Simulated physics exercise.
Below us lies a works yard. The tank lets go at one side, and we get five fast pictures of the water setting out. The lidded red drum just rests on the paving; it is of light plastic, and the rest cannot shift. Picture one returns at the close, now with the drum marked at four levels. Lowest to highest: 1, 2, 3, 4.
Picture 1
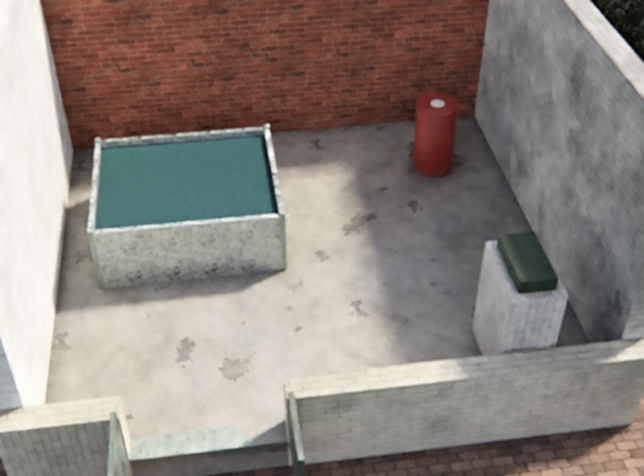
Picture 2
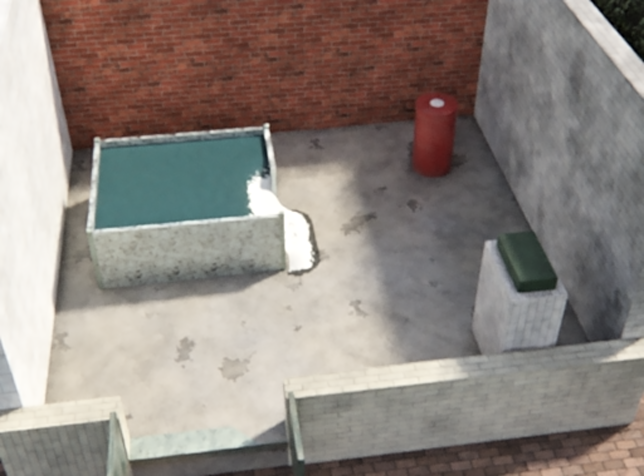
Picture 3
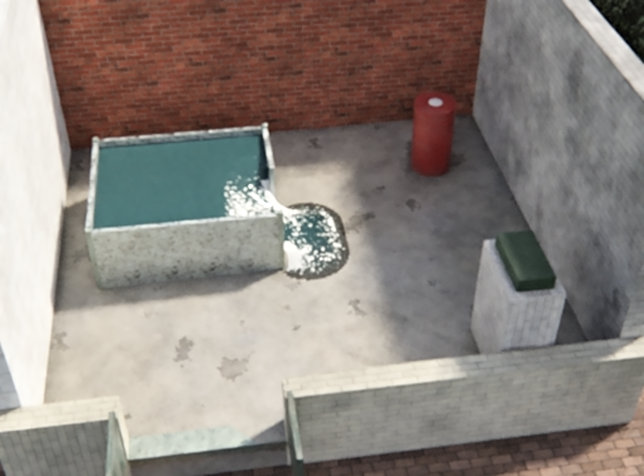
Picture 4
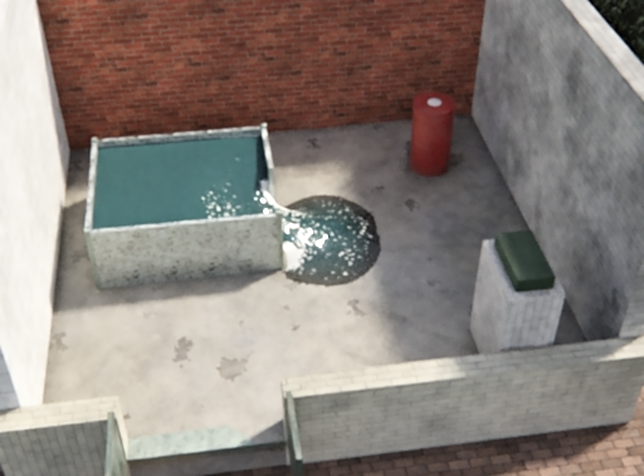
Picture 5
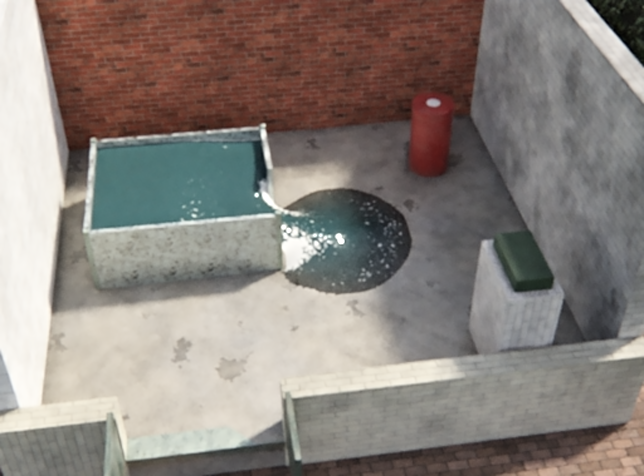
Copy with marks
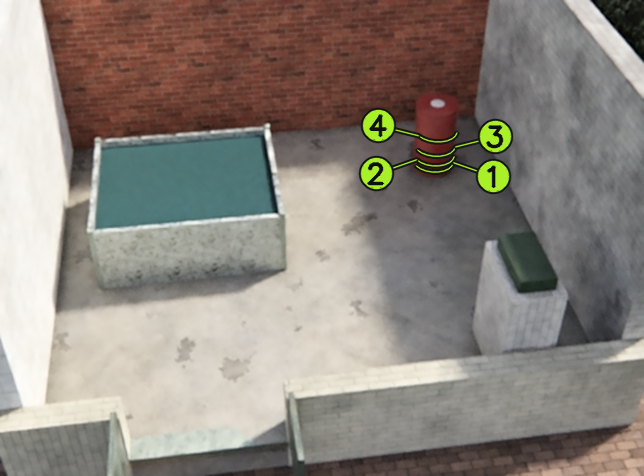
A full tank in a walled yard pours water over its right side, wetting the ground.
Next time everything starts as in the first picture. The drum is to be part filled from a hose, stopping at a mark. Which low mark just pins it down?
Take 2.
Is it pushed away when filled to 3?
No, that is safe.
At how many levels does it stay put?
Three of the four.
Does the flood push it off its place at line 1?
Yes, it does.
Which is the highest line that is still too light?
That is line 1.
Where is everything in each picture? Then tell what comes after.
In the first picture, lid of the red drum at (438, 104); tank full, its middle at (186, 182); open gate at (203, 391).
In the second picture, 2 % of the ground wet, in view closest to the drum at (294, 213).
In the third picture, 4 % of the ground wet, in view closest to the drum at (327, 213).
In the fourth picture, 6 % of the ground wet, in view closest to the drum at (366, 217).
In the fifth picture, lid of the red drum at (434, 103); 10 % of the ground wet, in view closest to the drum at (371, 199).
On the marked copy, 1 at (438, 172); 2 at (438, 165); 3 at (439, 156); 4 at (441, 141); from the bottom up 1, 2, 3, 4.
For line 1, it is pushed about 4 times its own width away.
For line 2, it does not move.
For line 3, it does not move.
For line 4, it does not move.
